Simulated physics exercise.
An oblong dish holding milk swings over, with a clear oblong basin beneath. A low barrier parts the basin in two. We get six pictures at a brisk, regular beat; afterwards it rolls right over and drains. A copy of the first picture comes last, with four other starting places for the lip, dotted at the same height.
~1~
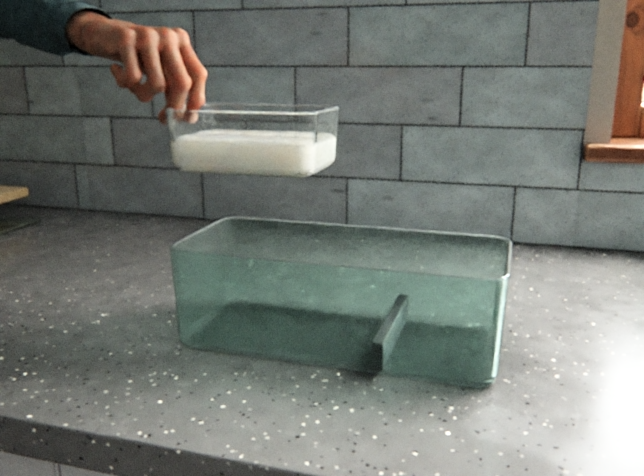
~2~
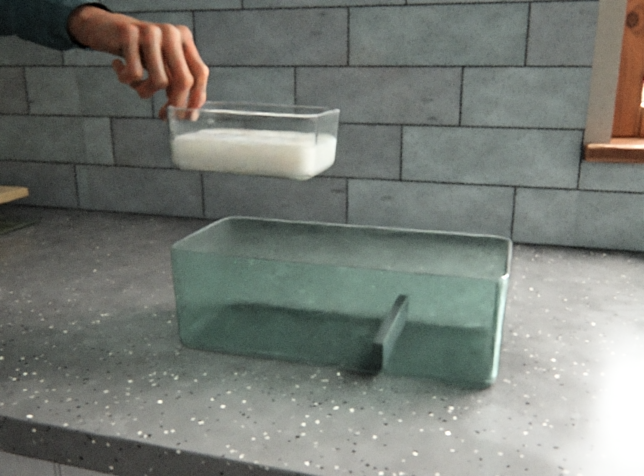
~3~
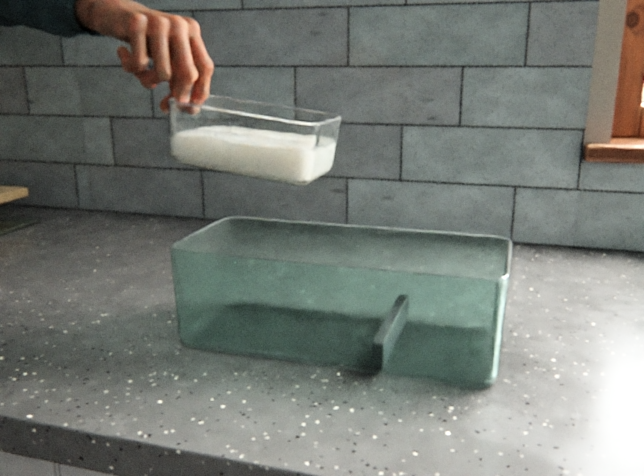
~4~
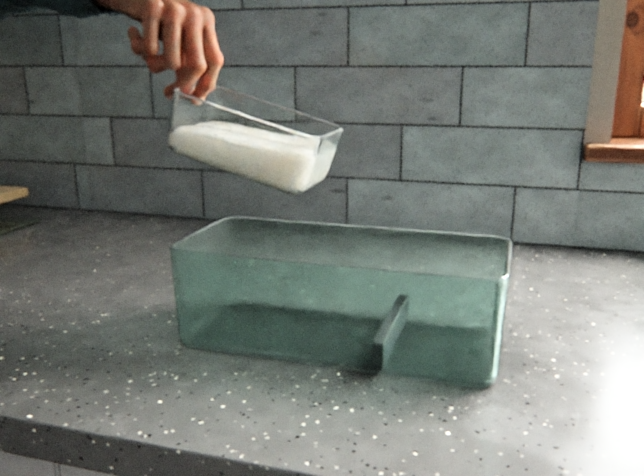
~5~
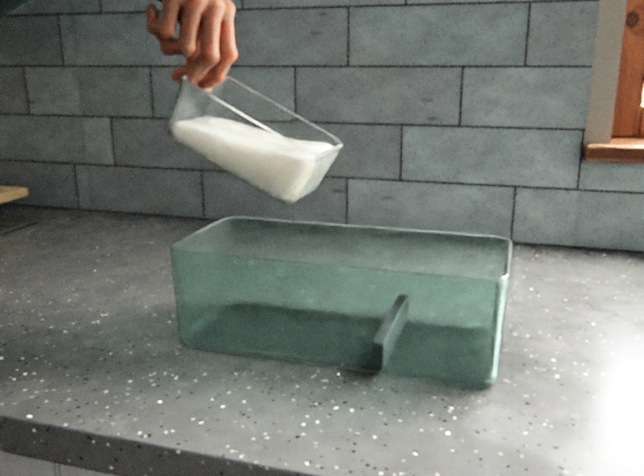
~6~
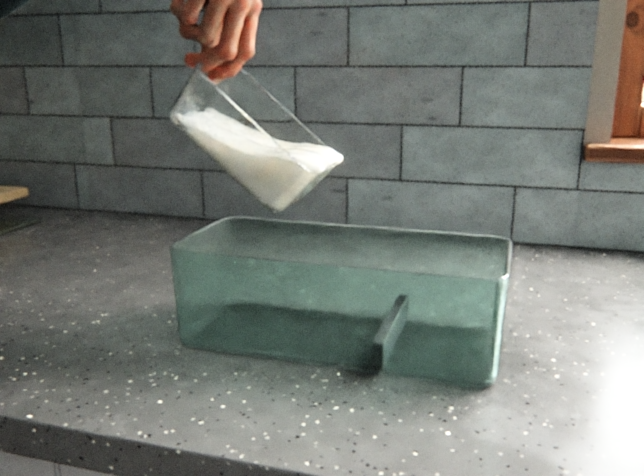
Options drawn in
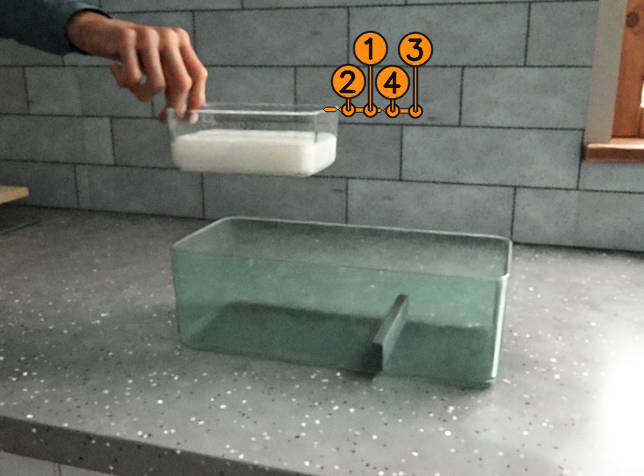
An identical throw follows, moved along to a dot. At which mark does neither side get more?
Dot 1.
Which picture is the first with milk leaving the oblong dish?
Picture 6.
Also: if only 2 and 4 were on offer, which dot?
It is 4.
On the marked copy, 1 at (370, 110); 2 at (348, 109); 3 at (415, 111); 4 at (392, 110).
If 1 is chosen, about 51 % ends left of the wall and 47 % right of it; 3 % is lost outside.
If 2 is chosen, about 70 % ends left of the wall and 26 % right of it; 4 % is lost outside.
If 3 is chosen, about 31 % ends left of the wall and 64 % right of it; 5 % is lost outside.
If 4 is chosen, about 38 % ends left of the wall and 60 % right of it; 3 % is lost outside.
